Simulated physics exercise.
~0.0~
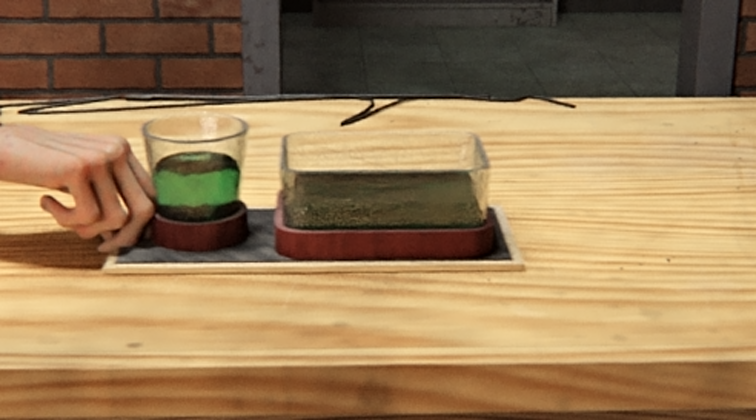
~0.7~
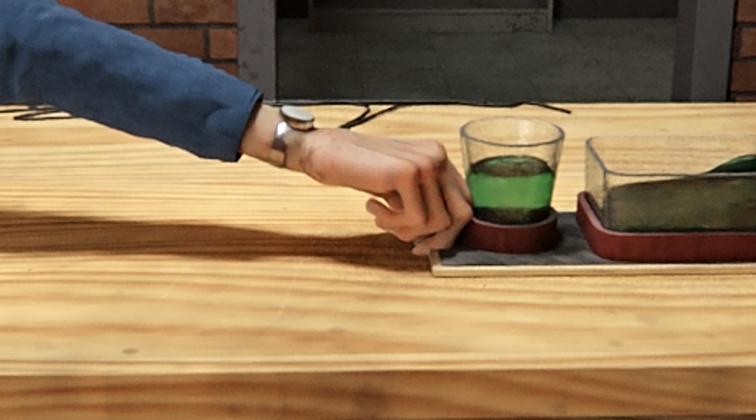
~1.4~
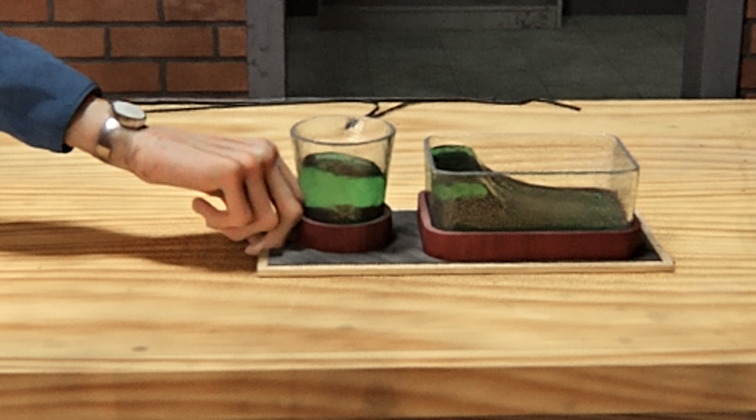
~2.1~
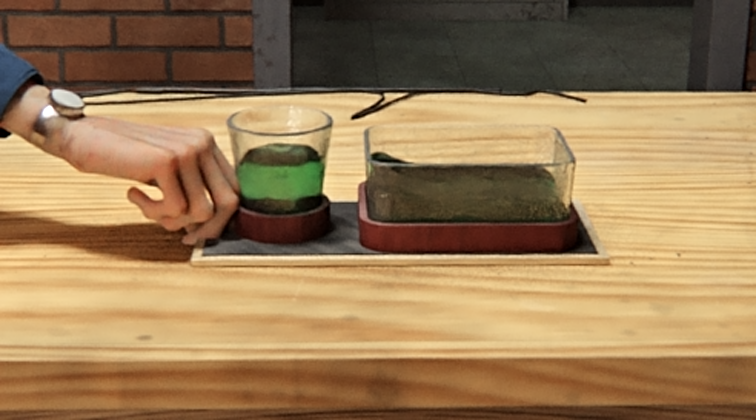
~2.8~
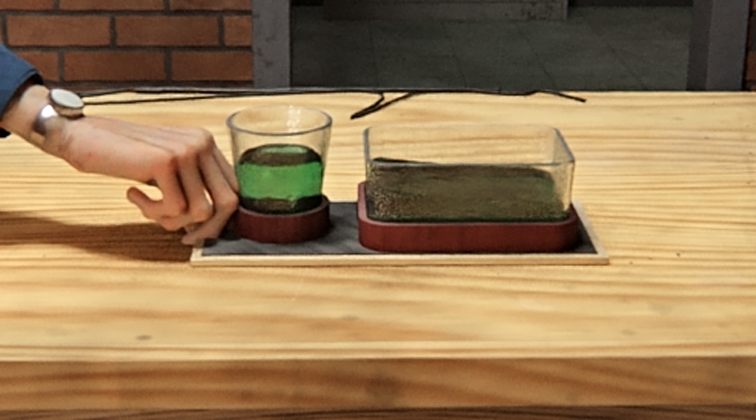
Tray holding a tumbler and an oblong tub of greenish water sliding right, then back left and stopping, the tub's water sloshing.
